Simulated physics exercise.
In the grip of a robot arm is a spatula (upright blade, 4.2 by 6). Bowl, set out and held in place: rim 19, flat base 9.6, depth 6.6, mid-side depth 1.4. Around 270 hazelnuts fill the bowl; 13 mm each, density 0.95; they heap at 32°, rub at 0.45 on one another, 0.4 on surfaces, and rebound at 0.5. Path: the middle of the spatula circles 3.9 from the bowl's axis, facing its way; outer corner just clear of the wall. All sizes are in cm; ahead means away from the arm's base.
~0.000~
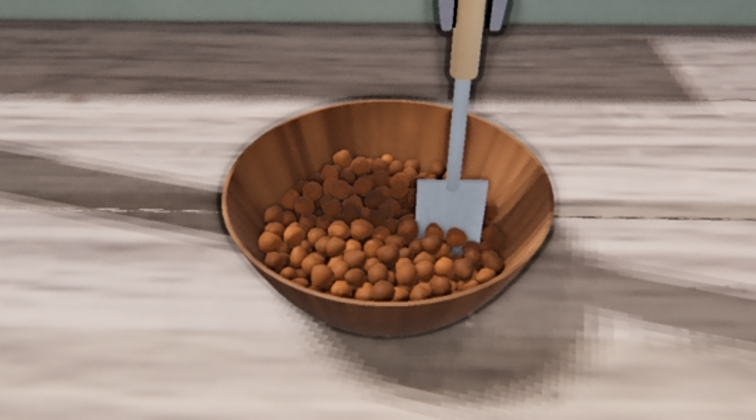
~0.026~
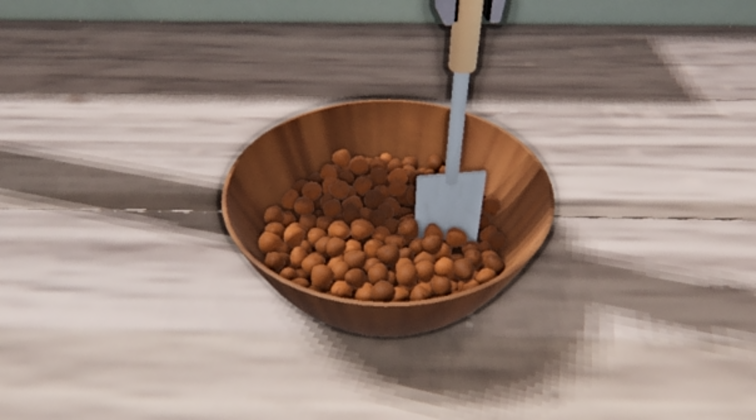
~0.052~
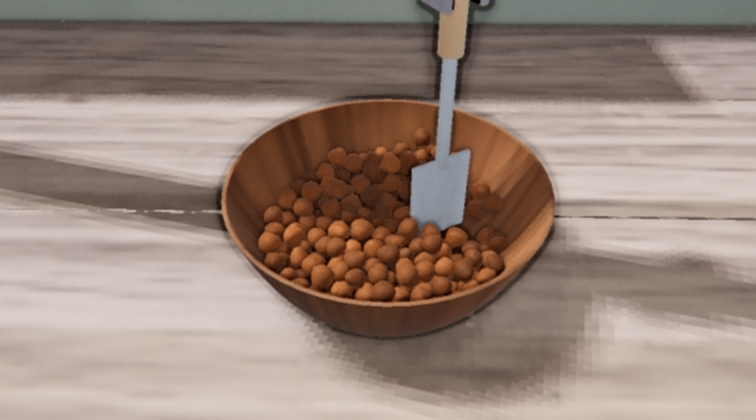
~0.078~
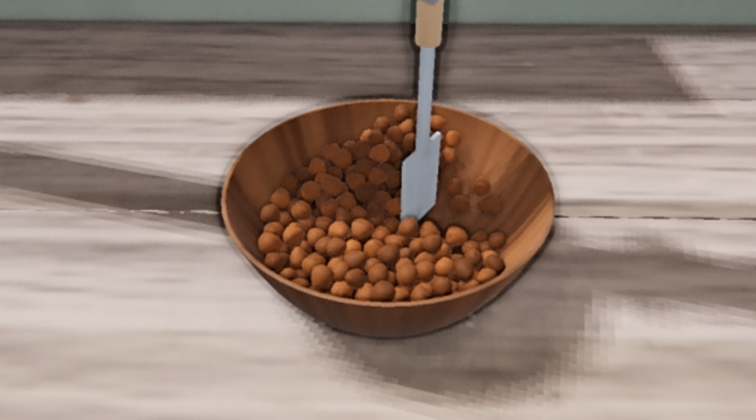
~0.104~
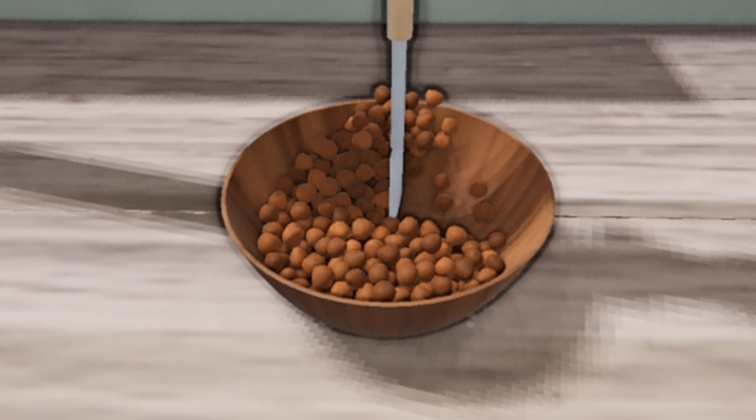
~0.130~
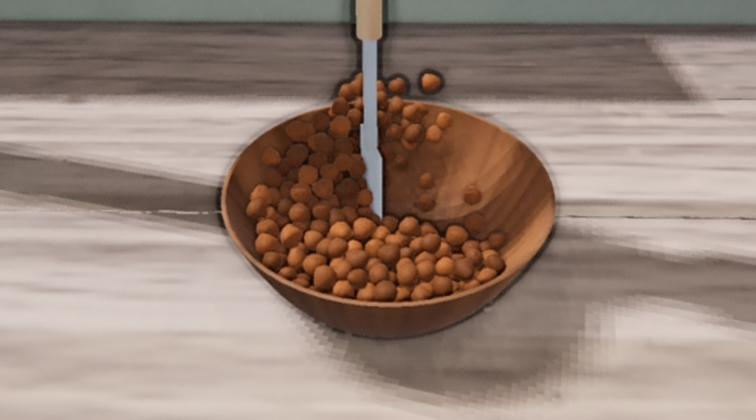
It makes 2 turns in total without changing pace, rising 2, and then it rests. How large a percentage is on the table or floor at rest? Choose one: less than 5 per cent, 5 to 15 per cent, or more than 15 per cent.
The share is more than 15 per cent.
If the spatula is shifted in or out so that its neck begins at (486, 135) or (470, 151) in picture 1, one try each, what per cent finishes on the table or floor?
Roughly 25 % and 40 %.
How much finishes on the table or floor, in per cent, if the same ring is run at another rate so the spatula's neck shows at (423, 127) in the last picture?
Around 0 in a hundred.
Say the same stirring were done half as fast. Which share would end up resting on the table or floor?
I'd expect about 5 %.
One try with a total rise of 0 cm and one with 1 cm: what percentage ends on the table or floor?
Trial one: Roughly 35 %; trial two: Roughly 35 %.
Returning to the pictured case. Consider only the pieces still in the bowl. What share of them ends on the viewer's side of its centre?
Around 50 percent of it.
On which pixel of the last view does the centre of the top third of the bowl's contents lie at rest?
Near (382, 217).
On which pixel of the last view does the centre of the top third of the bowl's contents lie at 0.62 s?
(325, 218).
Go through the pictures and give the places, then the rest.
The spatula neck at (455, 161), 0° round; upper third of the load around (367, 232), from x 270 to 500, top at y 160; 274 in the bowl, in the first frame.
The spatula neck at (454, 154), 8° round; upper third of the load around (377, 229), from x 270 to 500, top at y 160, in the second frame.
The spatula neck at (444, 139), 31° round; upper third of the load around (382, 206), from x 270 to 500, top at y 135, in the third frame.
The spatula neck at (423, 127), 56° round; upper third of the load around (376, 187), from x 270 to 500, top at y 115, in the fourth frame.
The spatula neck at (398, 120), 82° round; upper third of the load around (363, 172), from x 270 to 500, top at y 95, in the fifth frame.
The spatula neck at (370, 120), 107° round; upper third of the load around (340, 162), from x 260 to 500, top at y 80; 272 in the bowl, 2 in flight or on the tool, in the sixth frame.
After 0.37 s, 344° round, highest piece 12 above the table; 224 in the bowl, 27 on the table or floor, 23 in flight or on the tool.
After 0.62 s, 222° round, highest piece 8 above the table; 208 in the bowl, 62 on the table or floor, 4 in flight or on the tool.
After 0.94 s, 0° round, highest piece 6 above the table; 203 in the bowl, 71 on the table or floor.
After 1.64 s, 0° round, highest piece 5 above the table; 203 in the bowl, 71 on the table or floor.
In the end, 203 in the bowl, 71 on the table or floor. That is 26 % on the table or floor.
